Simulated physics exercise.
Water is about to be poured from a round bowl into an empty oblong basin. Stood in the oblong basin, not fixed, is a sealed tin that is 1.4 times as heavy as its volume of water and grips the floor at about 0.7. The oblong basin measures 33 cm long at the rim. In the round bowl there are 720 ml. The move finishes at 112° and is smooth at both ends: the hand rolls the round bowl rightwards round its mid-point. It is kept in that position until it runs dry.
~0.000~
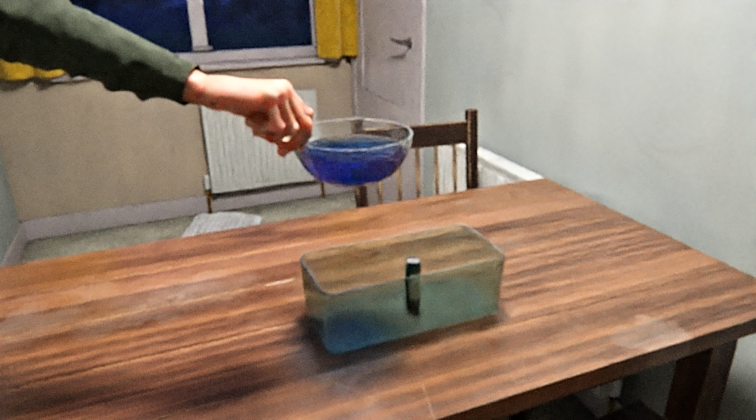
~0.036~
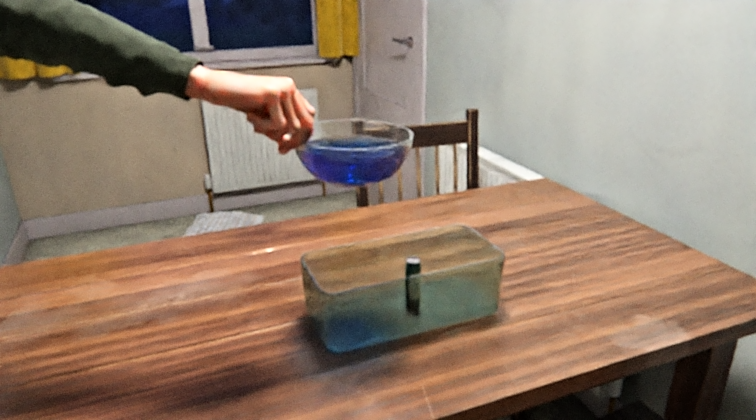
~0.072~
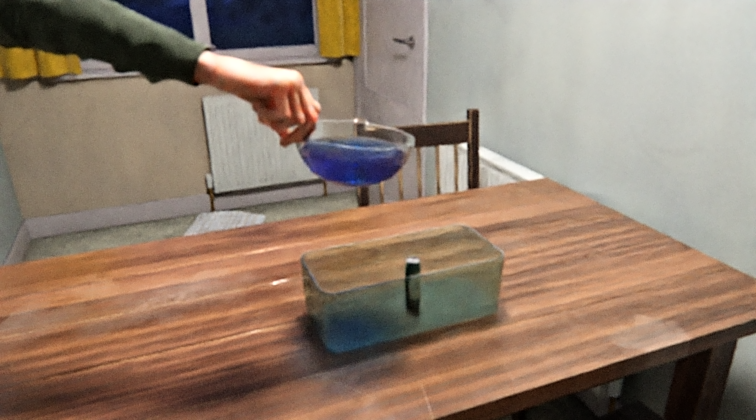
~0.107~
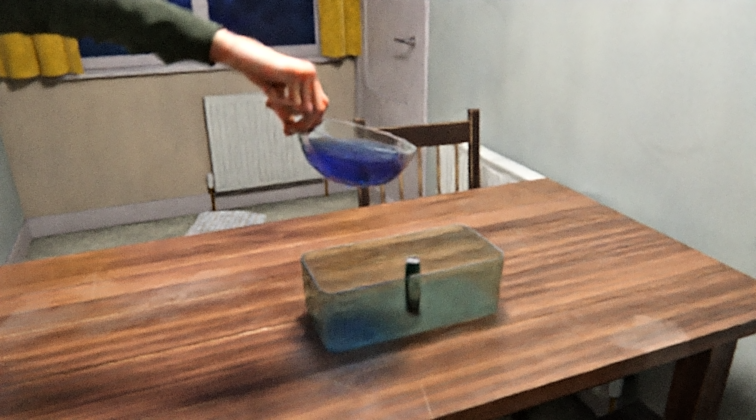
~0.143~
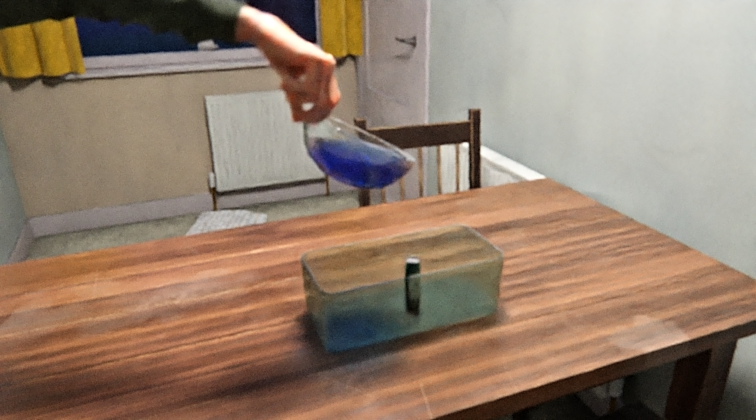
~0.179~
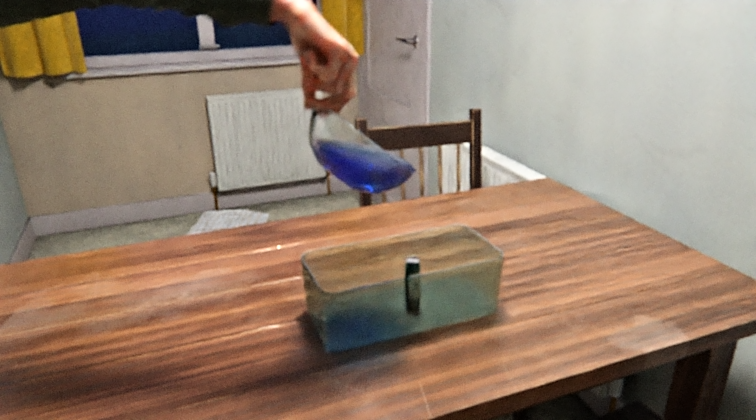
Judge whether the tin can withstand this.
It will weather it.
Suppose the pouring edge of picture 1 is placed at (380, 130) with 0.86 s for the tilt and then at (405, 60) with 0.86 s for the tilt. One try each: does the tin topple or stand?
First it stays up; then it falls.
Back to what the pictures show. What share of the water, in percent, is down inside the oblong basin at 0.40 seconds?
The basin holds roughly 50 in a hundred parts at that moment.
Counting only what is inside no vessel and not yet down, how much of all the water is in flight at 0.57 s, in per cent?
Some 18 per cent.
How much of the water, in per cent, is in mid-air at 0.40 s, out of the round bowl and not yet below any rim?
Share: Roughly 50 per cent.
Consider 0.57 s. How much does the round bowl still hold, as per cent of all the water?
0 %.
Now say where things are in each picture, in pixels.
In the first picture, it leans 0°; its right rim is at (407, 128); the water meets the walls at (299, 154) and (400, 142); the oblong basin's rim runs from (310, 275) to (485, 240); the tin's top is at (413, 262).
In the second picture, it leans 2°; its right rim is at (407, 130); the water meets the walls at (299, 154) and (401, 143).
In the third picture, it leans 8°; its right rim is at (408, 136); the water meets the walls at (300, 150) and (401, 146).
In the fourth picture, it leans 16°; its right rim is at (409, 145); the water meets the walls at (303, 146) and (403, 150).
In the fifth picture, it leans 28°; its right rim is at (409, 157); the water meets the walls at (307, 143) and (403, 154).
In the sixth picture, it leans 41°; its right rim is at (405, 170); the water meets the walls at (312, 143) and (394, 157); 3 per cent is over the edge.
Then, 0.40 s in, the tilt is 111° and 1 per cent is still to pour; the tin stands where it began.
Then, 0.57 s in, the tilt is 112° and 0 per cent is still to pour; the tin stands where it began.
Then, 0.74 s in, the tilt is 112° and 1 per cent is still to pour; the tin stands where it began.
Then, 0.93 s in, the tilt is 112° and 0 per cent is still to pour; the tin stands where it began.
Finally, the tin stands where it began.
